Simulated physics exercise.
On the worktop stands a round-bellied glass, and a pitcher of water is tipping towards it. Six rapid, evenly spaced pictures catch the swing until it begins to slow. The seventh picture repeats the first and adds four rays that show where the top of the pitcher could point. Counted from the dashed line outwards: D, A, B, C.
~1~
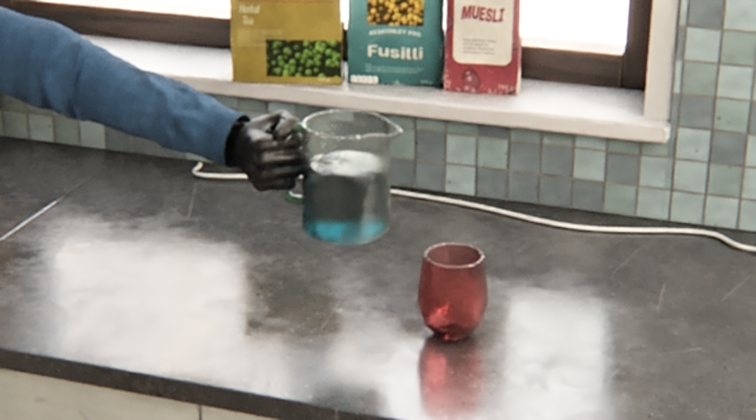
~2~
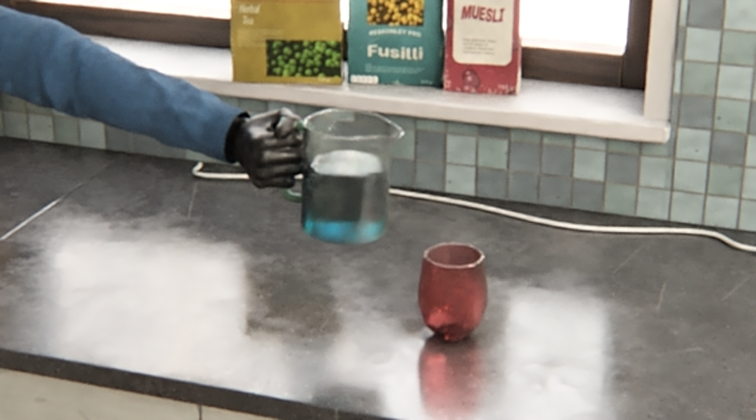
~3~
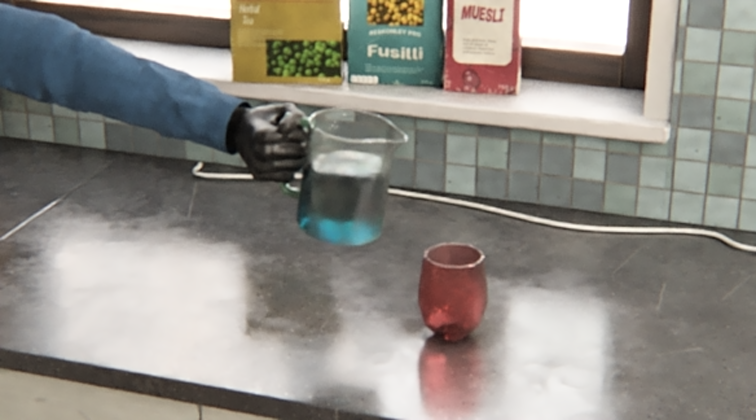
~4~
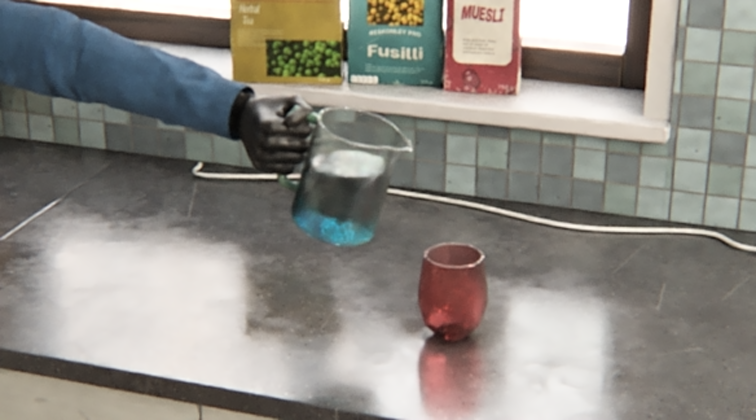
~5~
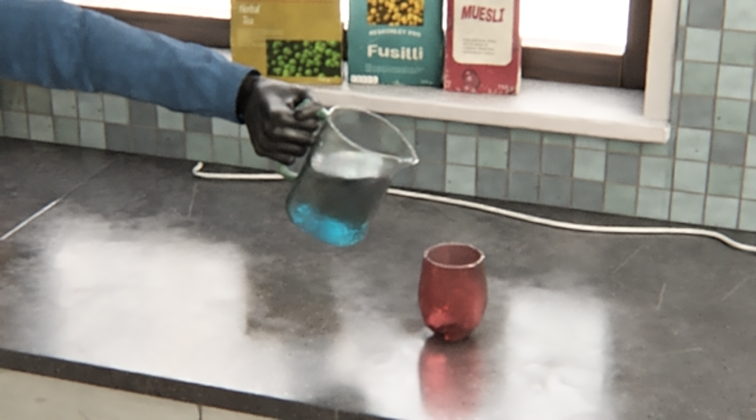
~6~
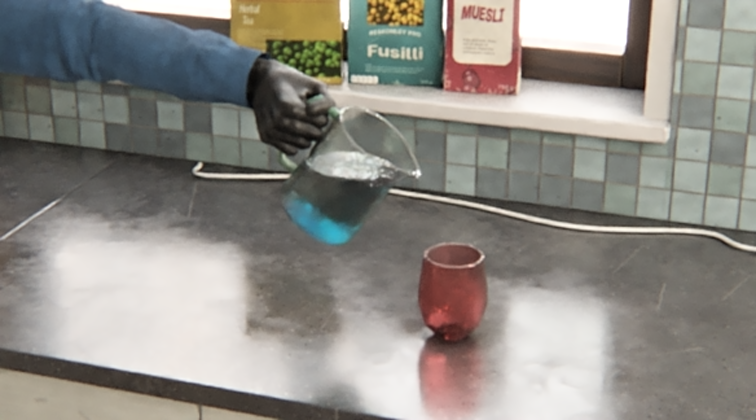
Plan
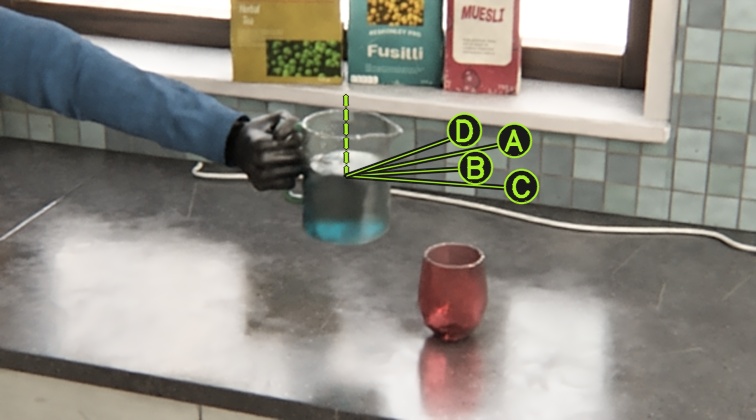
A black-gloved hand gradually tilts a glass pitcher of water rightward above a red glass.
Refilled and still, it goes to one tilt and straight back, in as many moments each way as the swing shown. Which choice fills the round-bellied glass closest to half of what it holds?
I would pick tilt D.
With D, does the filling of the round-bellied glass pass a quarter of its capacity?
Yes, clearly.
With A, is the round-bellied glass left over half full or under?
Over half.
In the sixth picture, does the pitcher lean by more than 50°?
No.
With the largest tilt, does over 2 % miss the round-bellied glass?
Yes.
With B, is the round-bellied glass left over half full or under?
Over half.
In lime, A at (497, 145); B at (458, 169); C at (504, 187); D at (449, 139).
For tilt A, the round-bellied glass ends with about 75 % of what it can hold.
For tilt B, the round-bellied glass ends with about 88 % of what it can hold; 9 % of the water is spilt.
For tilt C, the round-bellied glass ends with about 79 % of what it can hold; 28 % of the water is spilt.
For tilt D, the round-bellied glass ends with about 48 % of what it can hold.
